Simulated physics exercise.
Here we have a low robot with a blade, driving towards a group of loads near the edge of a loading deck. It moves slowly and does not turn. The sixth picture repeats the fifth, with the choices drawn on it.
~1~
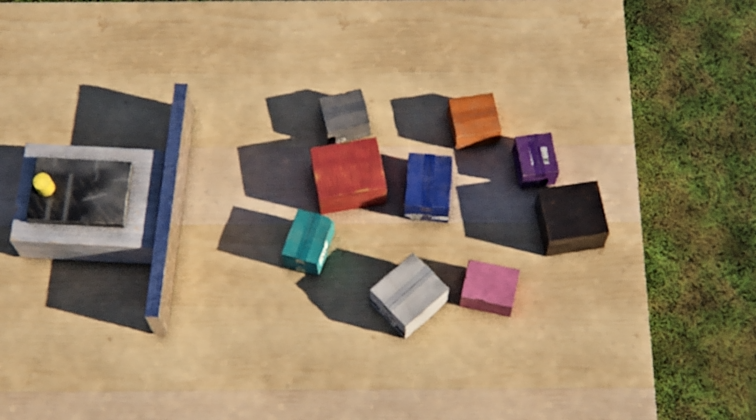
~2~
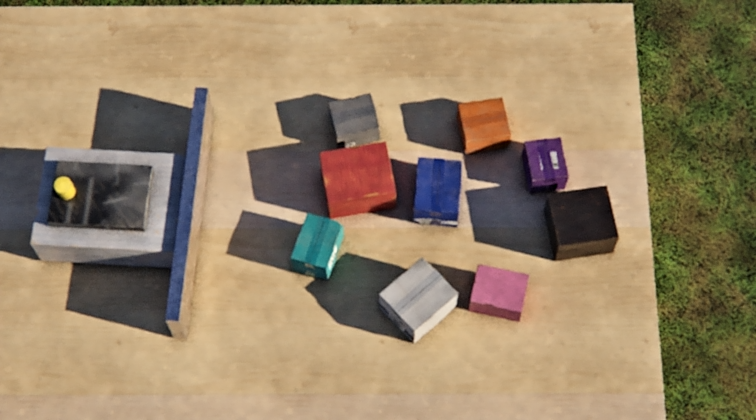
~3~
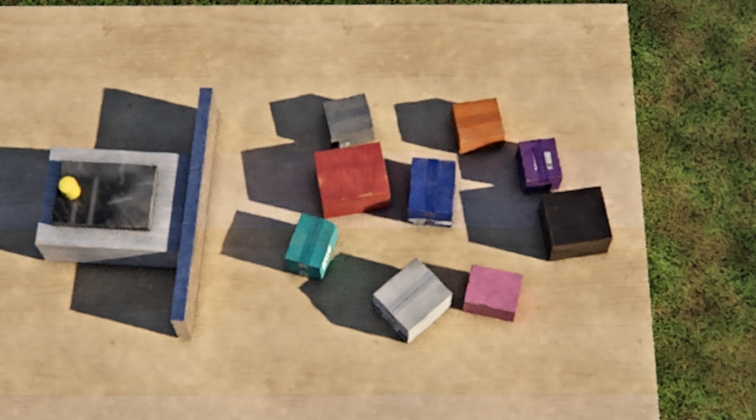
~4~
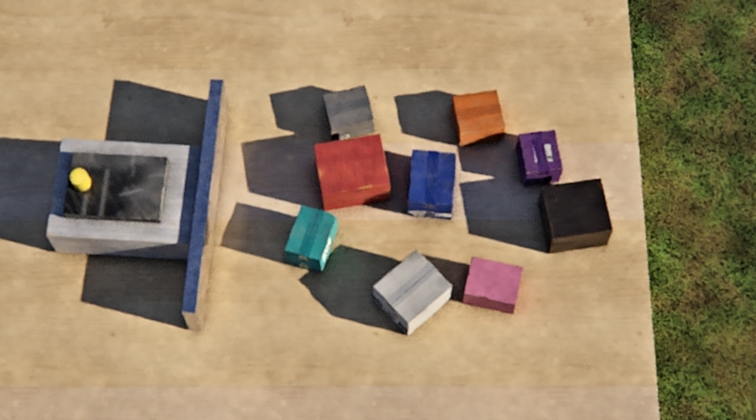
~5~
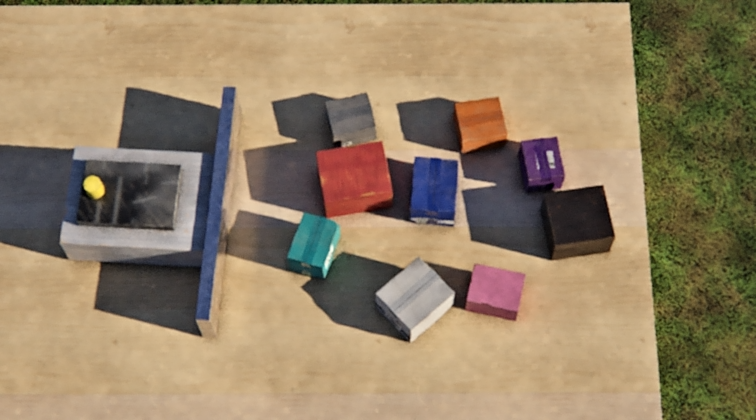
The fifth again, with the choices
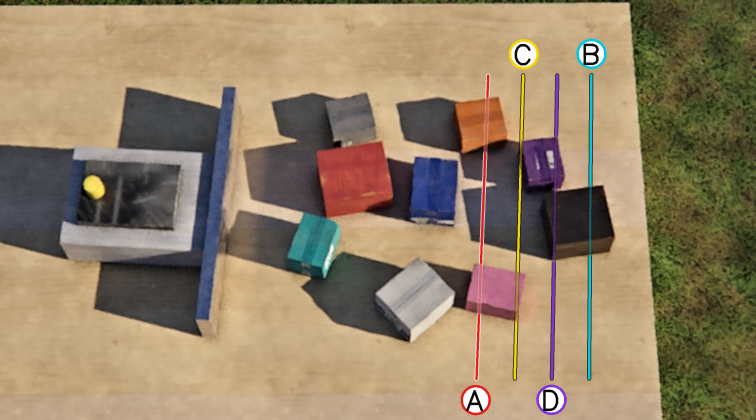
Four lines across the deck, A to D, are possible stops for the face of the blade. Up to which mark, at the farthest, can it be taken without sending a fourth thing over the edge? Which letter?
The farthest such stop is D.
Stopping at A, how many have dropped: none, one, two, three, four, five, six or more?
By then, none.
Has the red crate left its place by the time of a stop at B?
Yes.
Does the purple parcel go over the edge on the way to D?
Yes.
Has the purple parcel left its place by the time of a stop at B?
Yes.
On the copy, A at (483, 220); B at (590, 220); C at (519, 220); D at (555, 220).
On D. First, robot (258, 195); grey box (375, 127); red crate (382, 187).
Then, robot (381, 194); black crate (607, 229); purple parcel (594, 158).
Finally, robot (475, 194); purple parcel over the edge; blue parcel over the edge; two fallen.
By contrast, A is within the limit but short; B drops four; C is within the limit but short.
